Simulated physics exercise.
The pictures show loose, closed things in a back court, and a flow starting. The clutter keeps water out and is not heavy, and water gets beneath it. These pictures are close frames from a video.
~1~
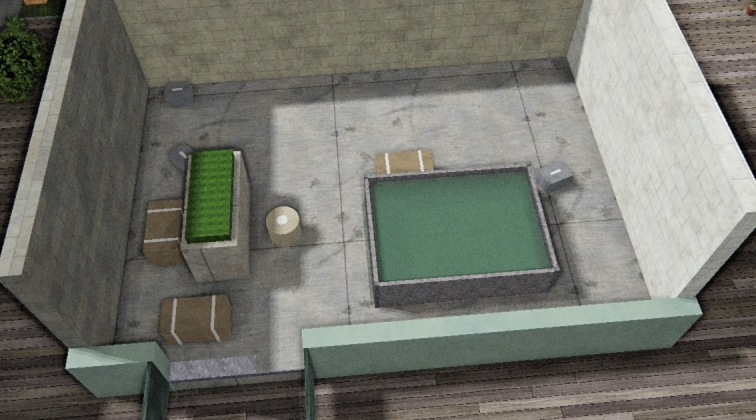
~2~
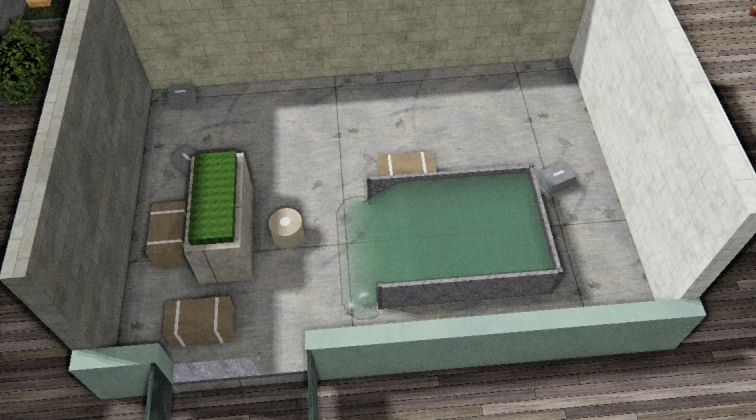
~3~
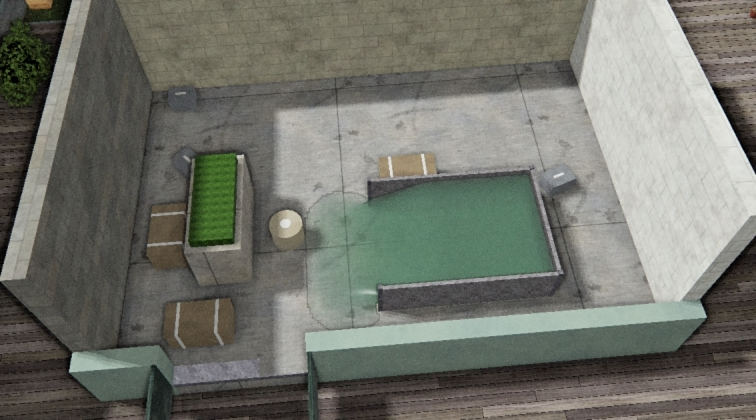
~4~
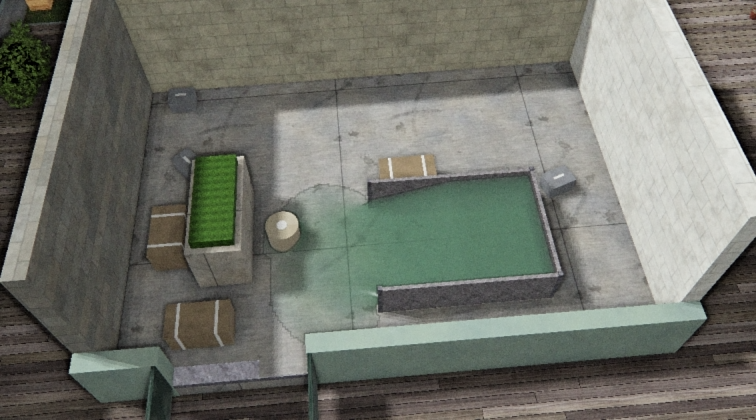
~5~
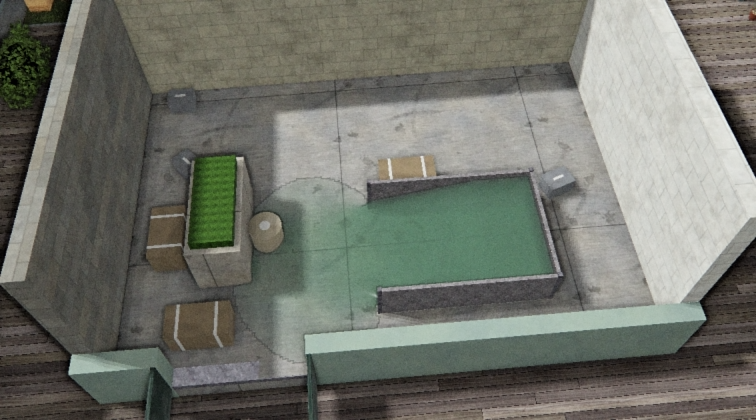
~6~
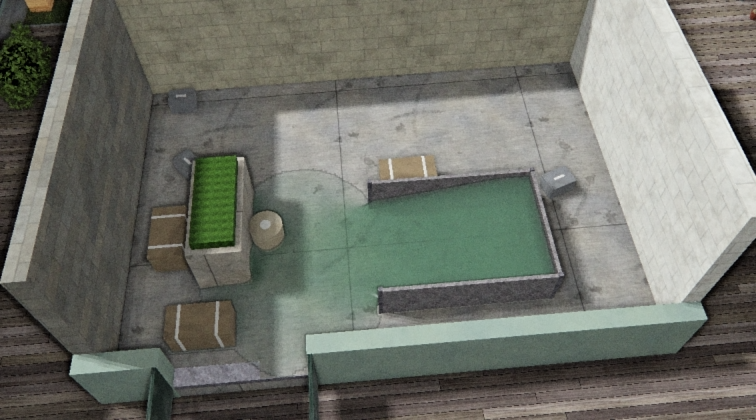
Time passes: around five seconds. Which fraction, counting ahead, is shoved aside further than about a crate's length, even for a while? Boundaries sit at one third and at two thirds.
The things swept well aside make up a third to two thirds.
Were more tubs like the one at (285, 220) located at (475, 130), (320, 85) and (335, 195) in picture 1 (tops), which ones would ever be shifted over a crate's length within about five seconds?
As listed: Short of that, swept aside, swept aside.
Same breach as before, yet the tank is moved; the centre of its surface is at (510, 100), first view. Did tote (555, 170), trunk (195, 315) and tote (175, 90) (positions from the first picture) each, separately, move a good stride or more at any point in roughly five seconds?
Lab note - in sequence: Less than that; less than that; displaced that much.
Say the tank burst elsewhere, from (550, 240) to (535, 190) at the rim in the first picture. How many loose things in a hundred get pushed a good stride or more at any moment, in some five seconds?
That works out to about 0 per cent of them.
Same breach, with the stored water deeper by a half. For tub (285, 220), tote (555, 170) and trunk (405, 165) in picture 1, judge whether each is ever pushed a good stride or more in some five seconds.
Order as given: Displaced that much; not past it; not past it.
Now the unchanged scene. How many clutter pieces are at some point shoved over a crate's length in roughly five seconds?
3.
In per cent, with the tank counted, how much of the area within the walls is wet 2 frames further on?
I'd say around 30 in a hundred.
A moment on, 0 of 7 are well off their spots; 1 afloat.
Next, 2 of 7 are well off their spots; 1 afloat.
Later, 2 of 7 are well off their spots; 1 afloat.
In the end, 3 of 7 are well off their spots, and 3 have been at some point; 2 afloat.
